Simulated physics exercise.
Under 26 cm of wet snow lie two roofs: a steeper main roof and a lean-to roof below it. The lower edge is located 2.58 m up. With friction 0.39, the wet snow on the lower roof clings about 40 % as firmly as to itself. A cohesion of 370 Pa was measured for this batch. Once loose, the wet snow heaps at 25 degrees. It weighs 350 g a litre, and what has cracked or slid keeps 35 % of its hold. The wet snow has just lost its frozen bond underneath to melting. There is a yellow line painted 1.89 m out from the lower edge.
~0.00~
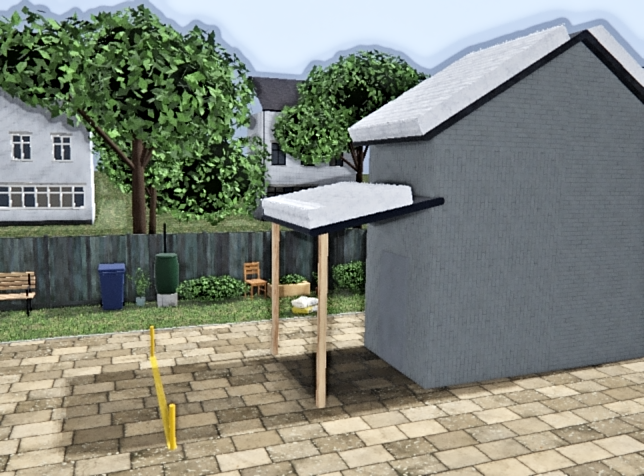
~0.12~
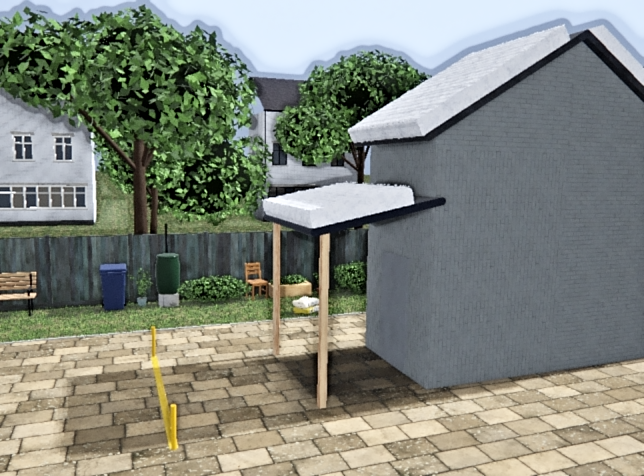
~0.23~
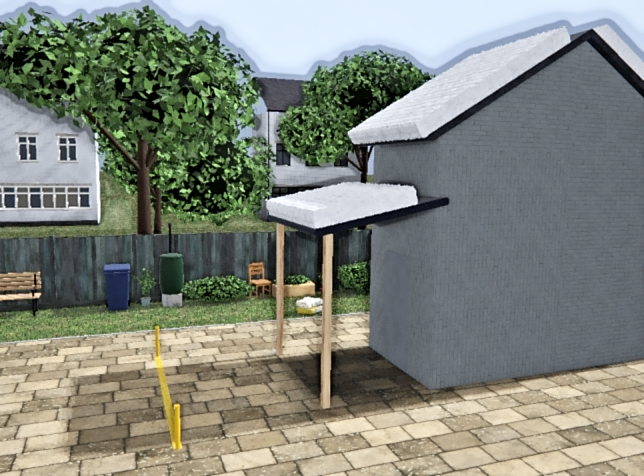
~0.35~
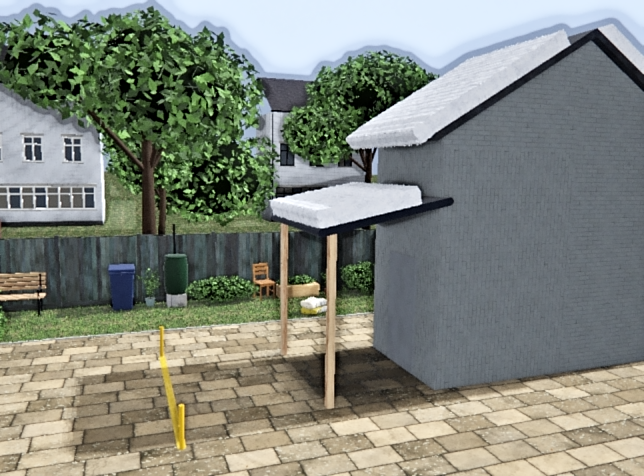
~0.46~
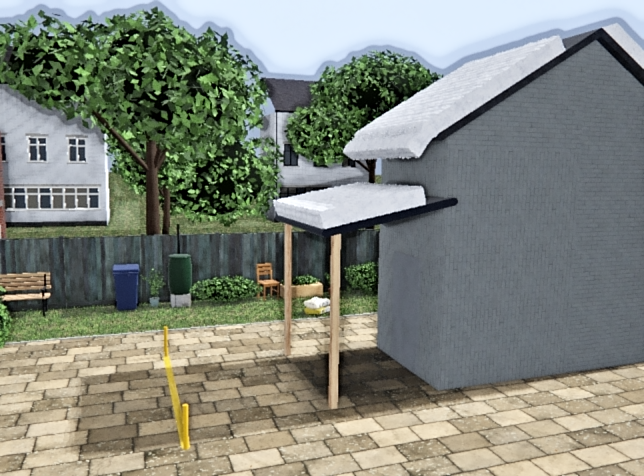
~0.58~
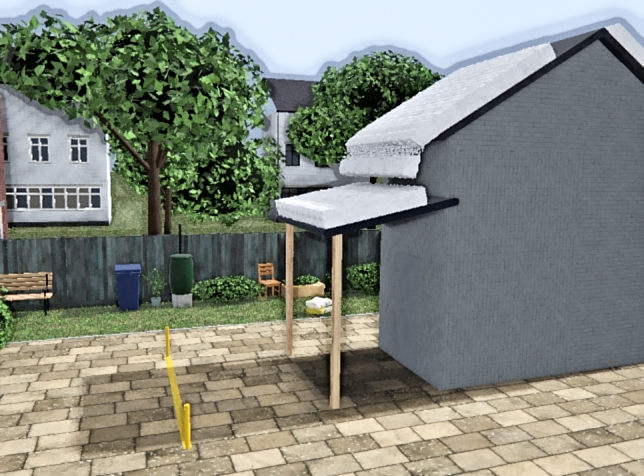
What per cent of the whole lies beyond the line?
Roughly 41 %.
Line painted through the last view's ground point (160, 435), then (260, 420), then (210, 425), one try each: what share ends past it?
I'd guess near 35 %, then near 60 %, and near 50 % on the last try.
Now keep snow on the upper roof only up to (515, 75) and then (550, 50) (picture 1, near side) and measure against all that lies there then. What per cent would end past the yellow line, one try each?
First try roughly 16 %, second roughly 35 %.
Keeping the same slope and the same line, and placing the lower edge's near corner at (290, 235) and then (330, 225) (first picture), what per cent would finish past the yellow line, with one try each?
In that order: 40 %, 40 %.
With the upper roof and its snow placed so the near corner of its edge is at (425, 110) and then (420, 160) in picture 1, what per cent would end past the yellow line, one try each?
45 %, then 25 %.
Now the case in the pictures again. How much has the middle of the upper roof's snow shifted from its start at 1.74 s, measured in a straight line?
I'd put it near 4.4 m.
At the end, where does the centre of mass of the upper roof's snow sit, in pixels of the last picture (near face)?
That point lands roughly at (172, 381).
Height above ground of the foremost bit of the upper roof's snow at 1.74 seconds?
Measured height: Approx. 0.4 m.
By 1.11 s, none is below the lower edge and 0 % is past the line.
By 1.74 s, 41 % is below the lower edge and 0 % is past the line.
By 2.37 s, 69 % is below the lower edge and 39 % is past the line.
By 3.00 s, 69 % is below the lower edge and 41 % is past the line.
By 3.90 s, at the end, 69 % is below the lower edge and 41 % is past the line.
